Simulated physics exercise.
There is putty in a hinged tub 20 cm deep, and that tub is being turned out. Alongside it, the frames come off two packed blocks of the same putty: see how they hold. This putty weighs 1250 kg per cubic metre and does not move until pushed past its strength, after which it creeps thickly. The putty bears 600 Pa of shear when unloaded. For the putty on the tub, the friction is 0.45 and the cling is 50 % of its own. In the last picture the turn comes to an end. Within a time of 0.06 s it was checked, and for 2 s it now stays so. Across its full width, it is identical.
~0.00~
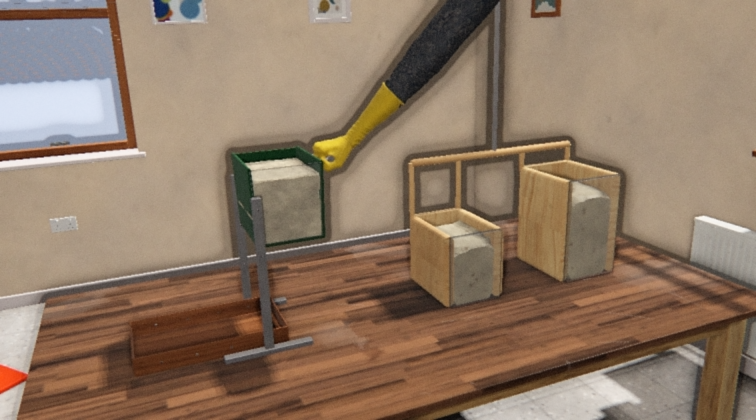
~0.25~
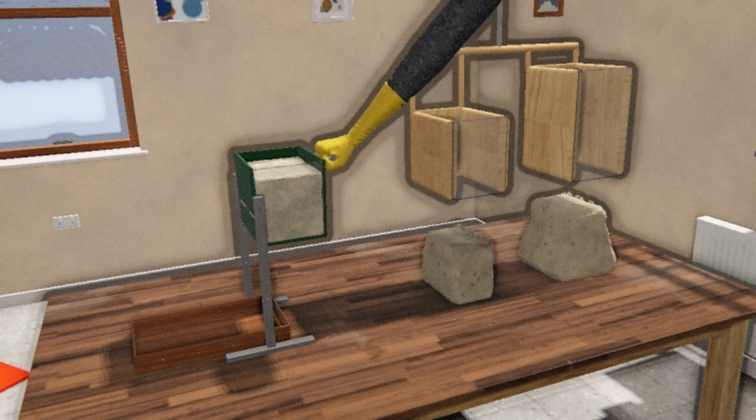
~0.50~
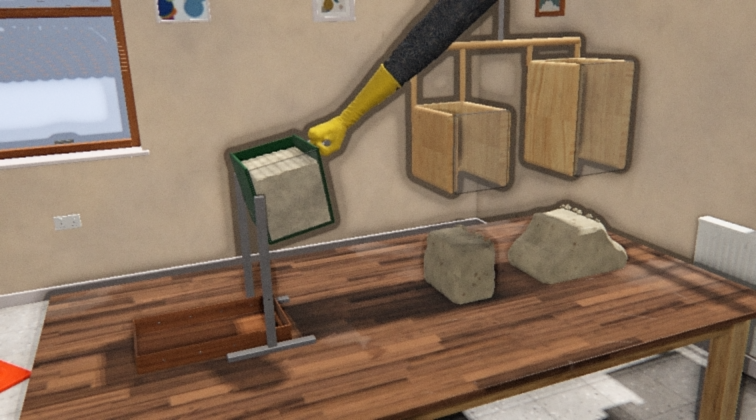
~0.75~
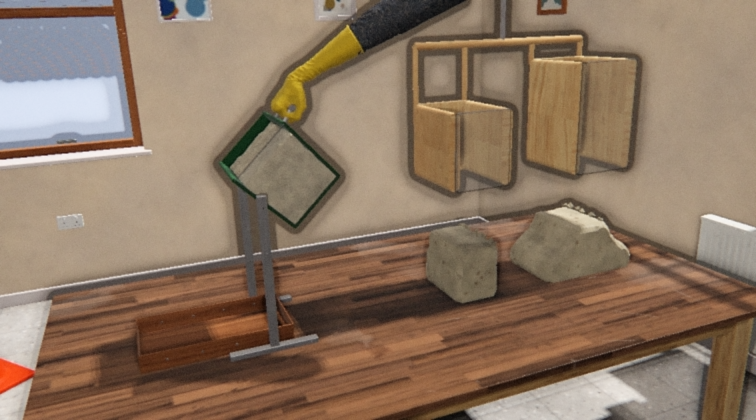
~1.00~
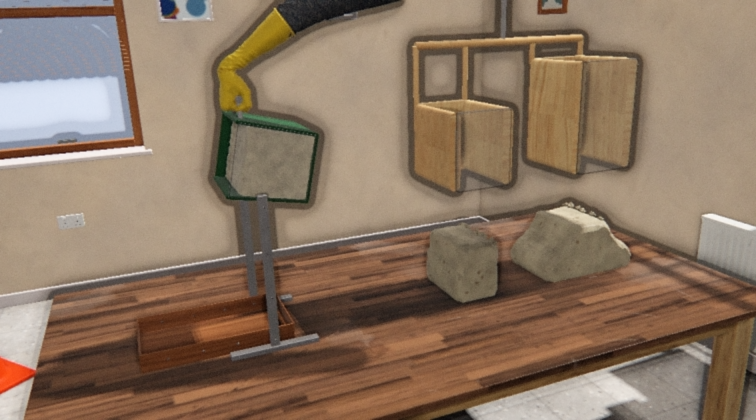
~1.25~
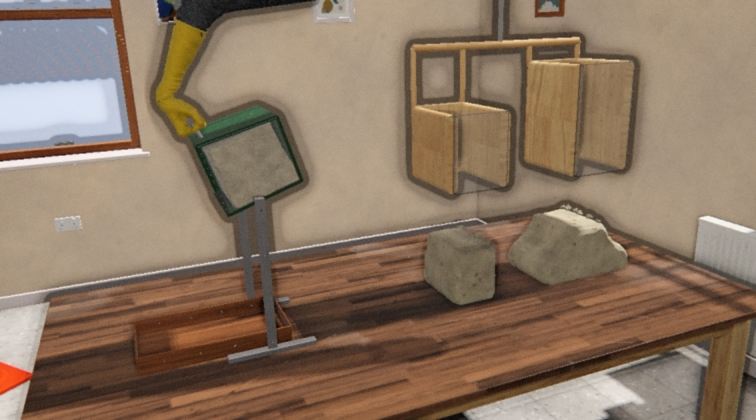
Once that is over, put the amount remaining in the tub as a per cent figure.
The amount remaining comes to about 0 %.
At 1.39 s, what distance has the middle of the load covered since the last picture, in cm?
About 4 cm.
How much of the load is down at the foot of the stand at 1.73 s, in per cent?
Roughly 1 per cent.
After 1.39 s, the tub is at 107 degrees and holds 88 %.
After 1.56 s, the tub is at 107 degrees and holds 48 %.
After 1.73 s, the tub is at 107 degrees and holds 14 %.
After 1.90 s, the tub is at 107 degrees and holds 0 %.
After 3.25 s, at the end, the tub is at 107 degrees and holds 0 %.
